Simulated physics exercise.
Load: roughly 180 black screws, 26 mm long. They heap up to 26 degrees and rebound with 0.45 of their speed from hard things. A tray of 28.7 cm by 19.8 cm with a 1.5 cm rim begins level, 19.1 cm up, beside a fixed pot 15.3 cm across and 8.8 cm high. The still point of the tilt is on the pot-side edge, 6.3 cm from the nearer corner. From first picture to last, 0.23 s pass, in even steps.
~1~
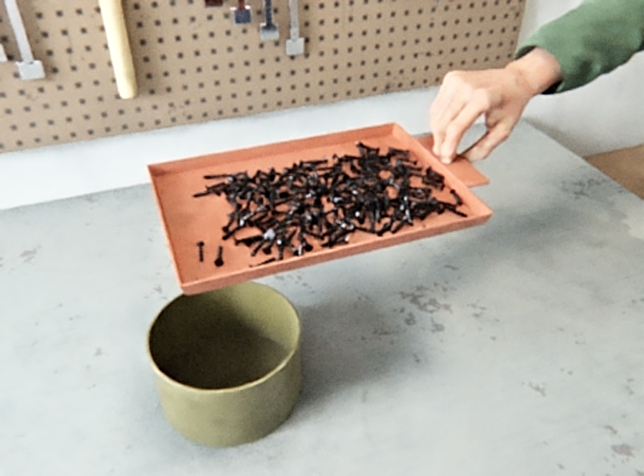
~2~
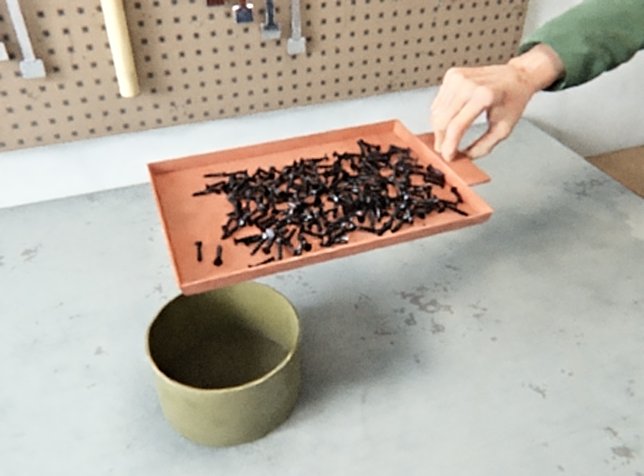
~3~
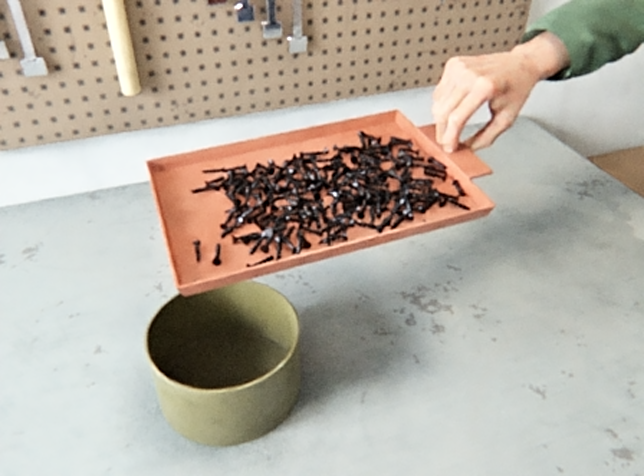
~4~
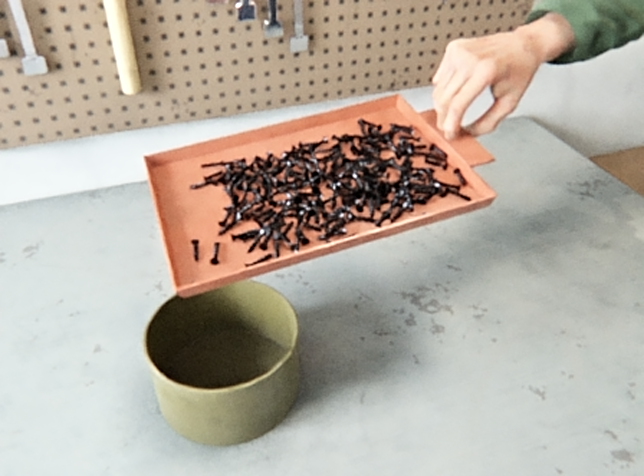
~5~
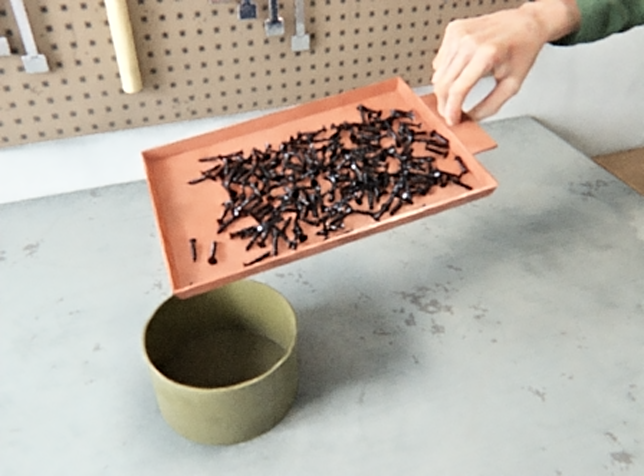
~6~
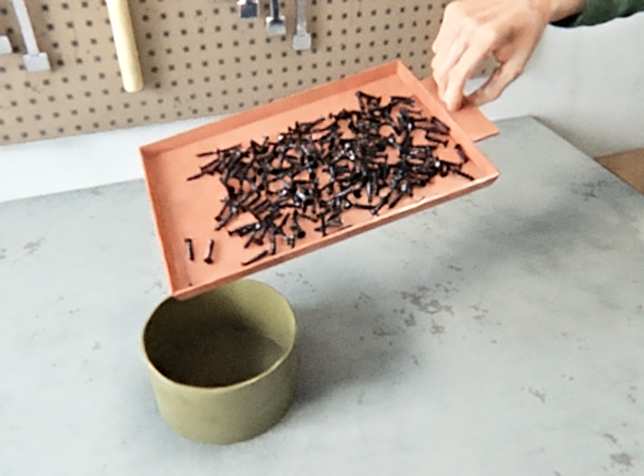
In the video, a hand in a green sleeve holds a reddish-orange tray of small black screws above an olive-green pot on a gray surface, then gradually raises the tray's right side, tilting it down toward the left.
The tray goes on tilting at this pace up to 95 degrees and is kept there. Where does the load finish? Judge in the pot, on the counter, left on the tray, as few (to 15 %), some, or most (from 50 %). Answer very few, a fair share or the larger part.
Pot a fair share, counter the larger part, tray very few.
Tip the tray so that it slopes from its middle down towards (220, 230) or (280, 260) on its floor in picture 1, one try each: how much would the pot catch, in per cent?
Some 15 and 50 per cent.
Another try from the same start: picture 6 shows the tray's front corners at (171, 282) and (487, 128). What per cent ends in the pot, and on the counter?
Pot 5, counter 95.
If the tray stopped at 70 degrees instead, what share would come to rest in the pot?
It would be near 25 per cent.
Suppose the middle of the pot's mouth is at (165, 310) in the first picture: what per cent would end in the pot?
About 15 per cent.
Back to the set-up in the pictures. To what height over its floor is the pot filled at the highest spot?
Roughly 2.0 cm.
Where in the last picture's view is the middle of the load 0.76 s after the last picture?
Near (164, 413).
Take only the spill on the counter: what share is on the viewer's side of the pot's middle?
Some 90 per cent.
Then, 0.45 s after the last picture, tilt 53 degrees; the tray holds 100 %, the pot 0 %.
Then, 0.76 s after the last picture, tilt 79 degrees; the tray holds 15 %, the pot 10 %.
Then, 1.16 s after the last picture, tilt 95 degrees; the tray holds 0 %, the pot 30 %.
In the end, pot 30 %, counter 70 %, tray 0 %.
